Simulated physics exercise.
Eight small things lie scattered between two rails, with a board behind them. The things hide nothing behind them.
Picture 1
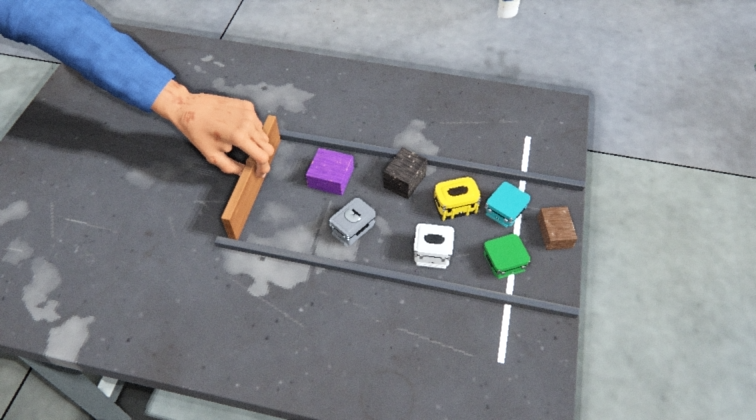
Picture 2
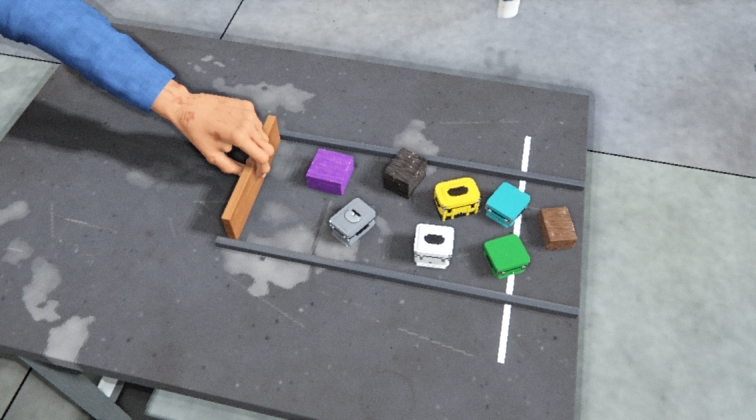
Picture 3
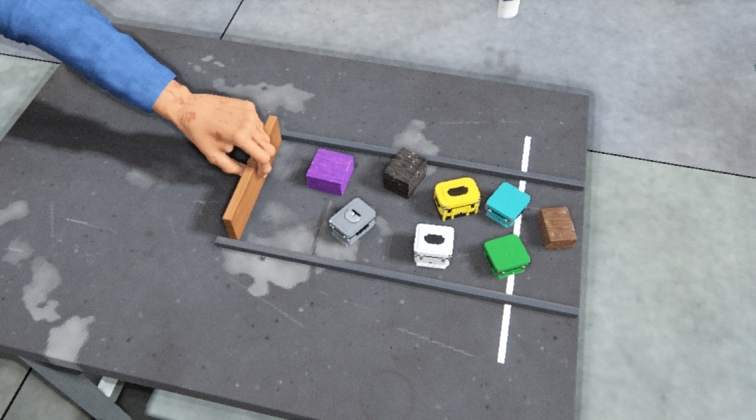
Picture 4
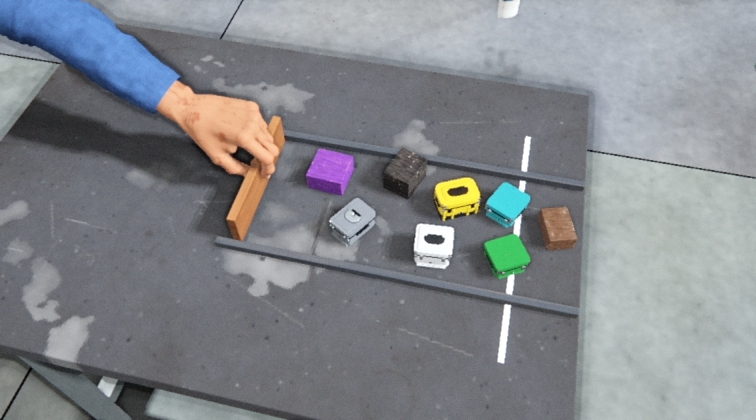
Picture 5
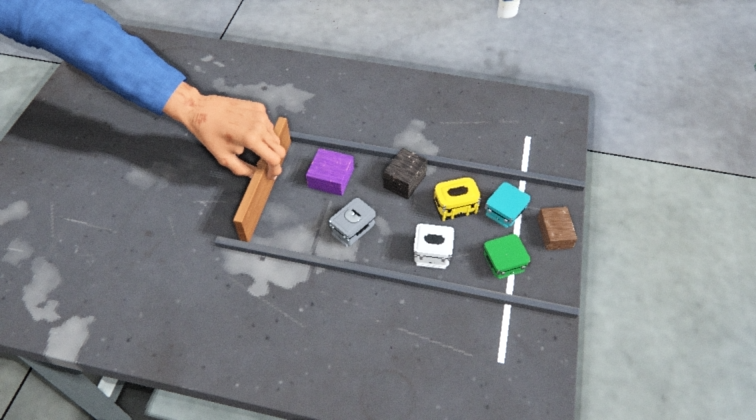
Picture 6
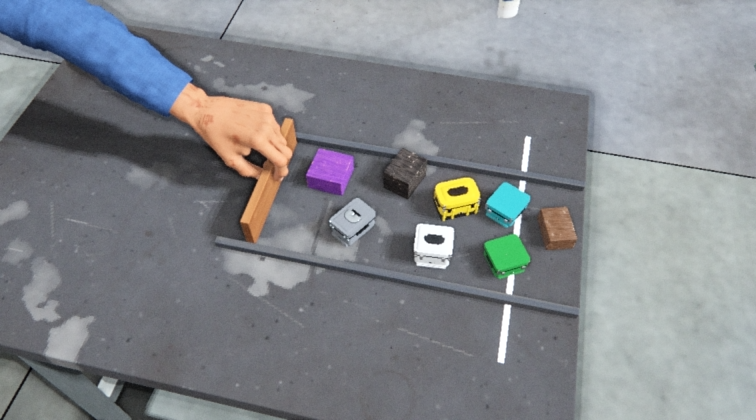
Wooden board held by a hand sliding slightly right between two rails, while eight small blocks and cases ahead stay still.
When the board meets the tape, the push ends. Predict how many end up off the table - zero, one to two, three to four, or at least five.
Three to four end up off the table.
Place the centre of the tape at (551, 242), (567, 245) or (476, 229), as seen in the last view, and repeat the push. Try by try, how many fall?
6, 7, 1.
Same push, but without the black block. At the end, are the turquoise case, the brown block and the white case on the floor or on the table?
Turquoise case: Down; brown block: Down; white case: Still up.
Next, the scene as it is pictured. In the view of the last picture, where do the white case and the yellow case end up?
Near (561, 274) and (574, 242).
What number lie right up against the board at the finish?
The figure is 2.
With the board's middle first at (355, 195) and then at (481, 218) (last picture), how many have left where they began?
One spot: 3. Other spot: 8.
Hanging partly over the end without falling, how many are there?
Answer: 2.
A little later, none off yet; brown block at rest near (557, 228); green case at rest near (506, 257); turquoise case moving near (512, 205).
When it is over, the number that fall off is three or four; down, turquoise case, green case and brown block.
